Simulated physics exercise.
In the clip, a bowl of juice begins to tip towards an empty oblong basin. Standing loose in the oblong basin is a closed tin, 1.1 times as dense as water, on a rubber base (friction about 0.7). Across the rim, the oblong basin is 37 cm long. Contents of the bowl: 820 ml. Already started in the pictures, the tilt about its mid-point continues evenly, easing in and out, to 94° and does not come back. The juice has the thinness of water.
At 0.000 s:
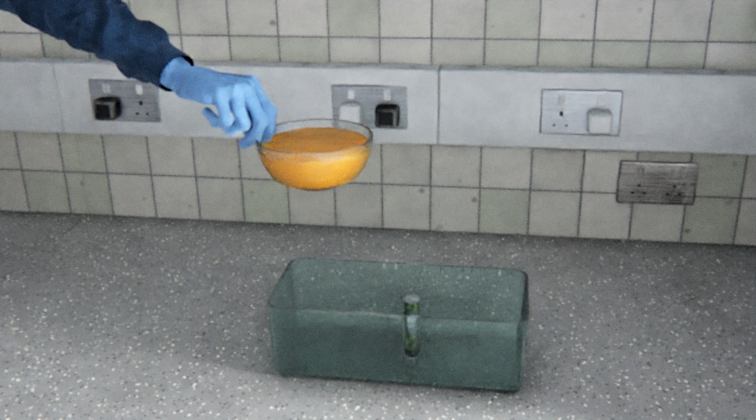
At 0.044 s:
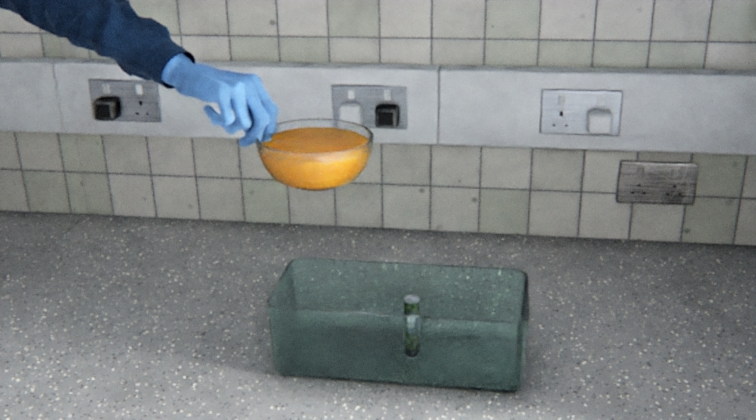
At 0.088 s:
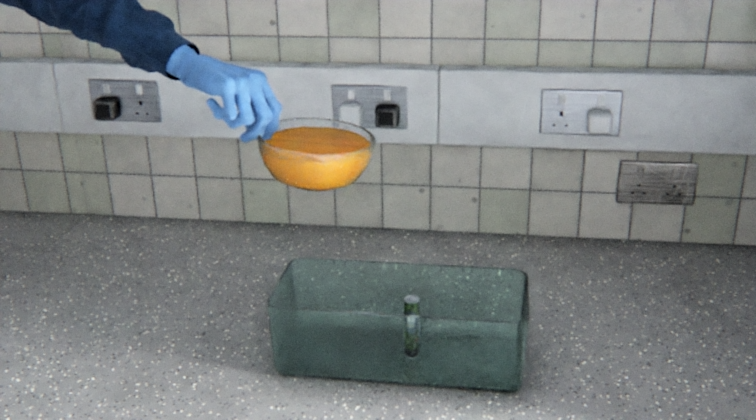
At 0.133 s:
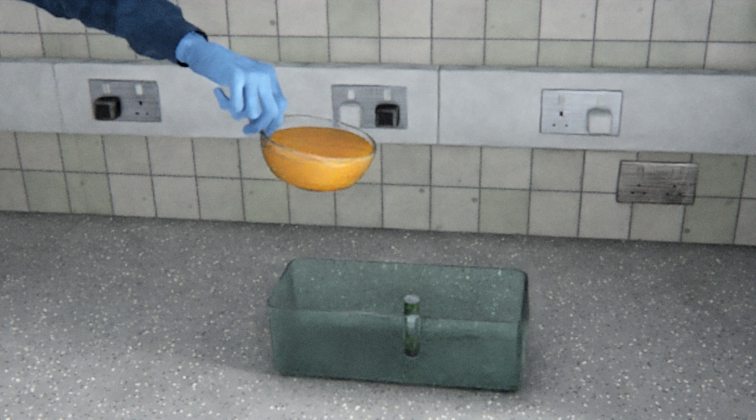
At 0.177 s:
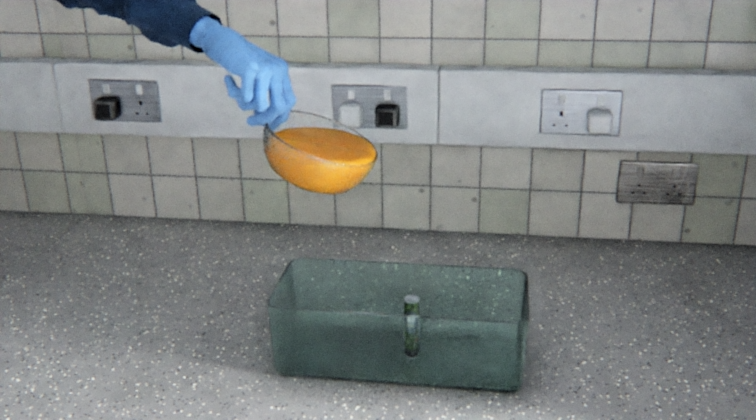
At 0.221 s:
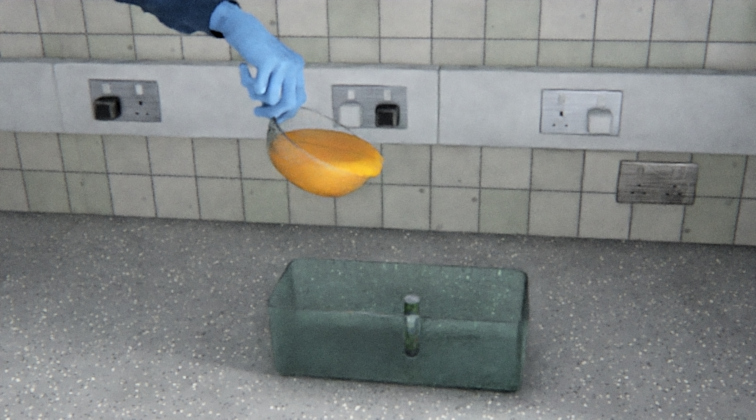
At the start, a blue-gloved hand holds a glass bowl of orange liquid level above a greenish oblong basin with a small upright object inside. The hand then tilts the bowl to the right, slightly at first and then more steeply, until the liquid reaches the lowered right rim and begins to bulge over it.
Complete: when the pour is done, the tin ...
... remains on its base.
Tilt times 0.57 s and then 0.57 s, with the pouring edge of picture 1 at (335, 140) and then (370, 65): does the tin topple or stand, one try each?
Run one: It tumbles. Run two: It tumbles.
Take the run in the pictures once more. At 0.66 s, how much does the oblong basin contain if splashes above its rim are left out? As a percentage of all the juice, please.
Around 90 per cent of the whole.
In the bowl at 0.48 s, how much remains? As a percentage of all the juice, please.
I'd estimate some 16 % remains.
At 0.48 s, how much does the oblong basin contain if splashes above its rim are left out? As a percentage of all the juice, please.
Near 22 in a hundred.
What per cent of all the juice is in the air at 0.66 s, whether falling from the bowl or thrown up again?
Close to 9 %.
By 0.48 s the tilt is 88° and 15 per cent is still to pour; the tin stands where it began.
By 0.66 s the tilt is 94° and 2 per cent is still to pour; the tin stands where it began.
By 0.86 s the tilt is 94° and 0 per cent is still to pour; the tin leans 7°.
By 1.07 s the tilt is 94° and 0 per cent is still to pour; the tin leans 8°.
At rest the tin stands where it began.
